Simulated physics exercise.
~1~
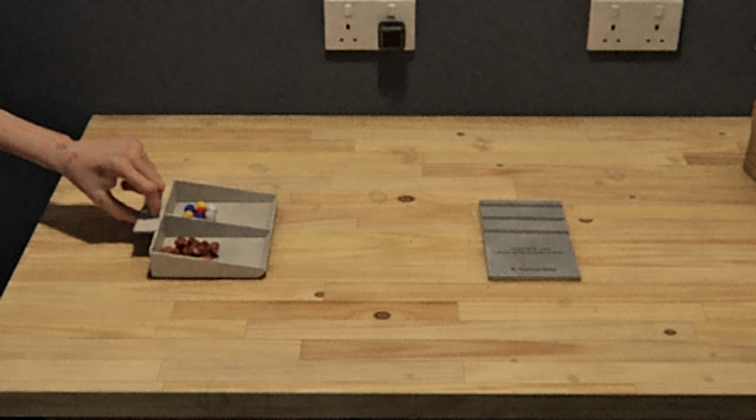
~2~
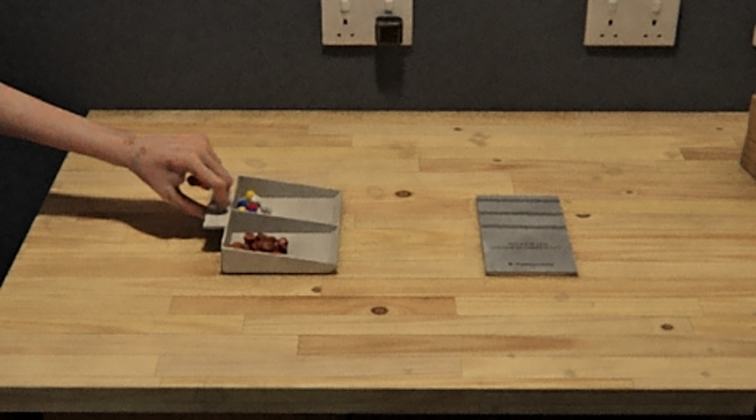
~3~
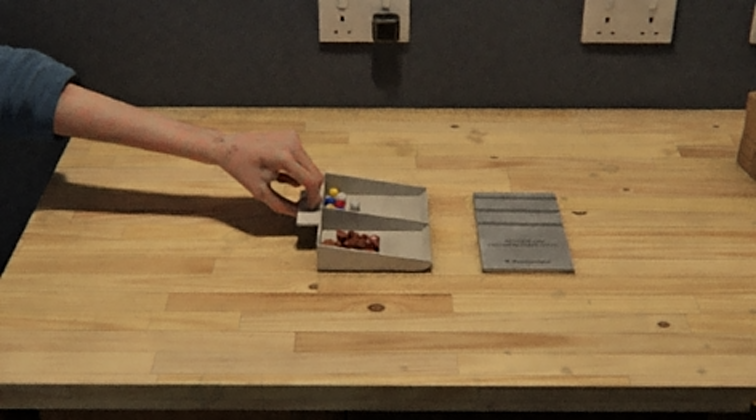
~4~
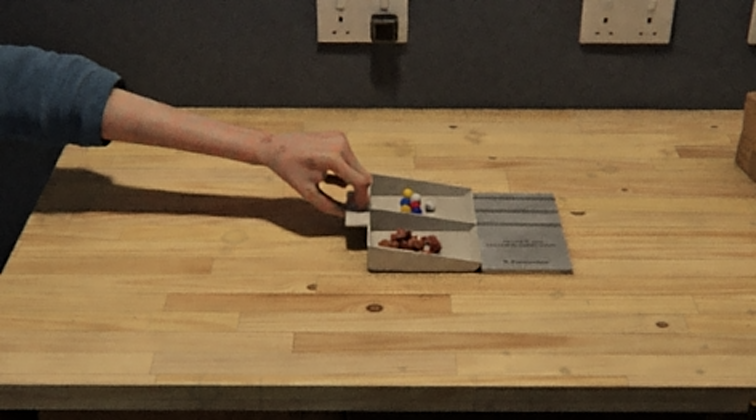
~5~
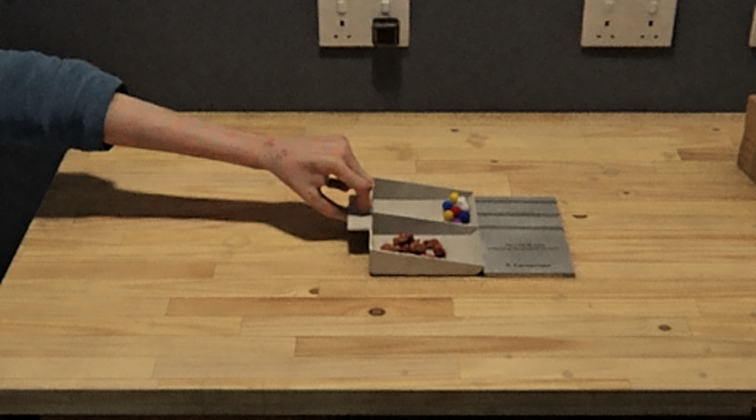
Divided tray of colourful balls and brown pieces sliding right under a hand, stopping at a thin book as the balls roll forward.
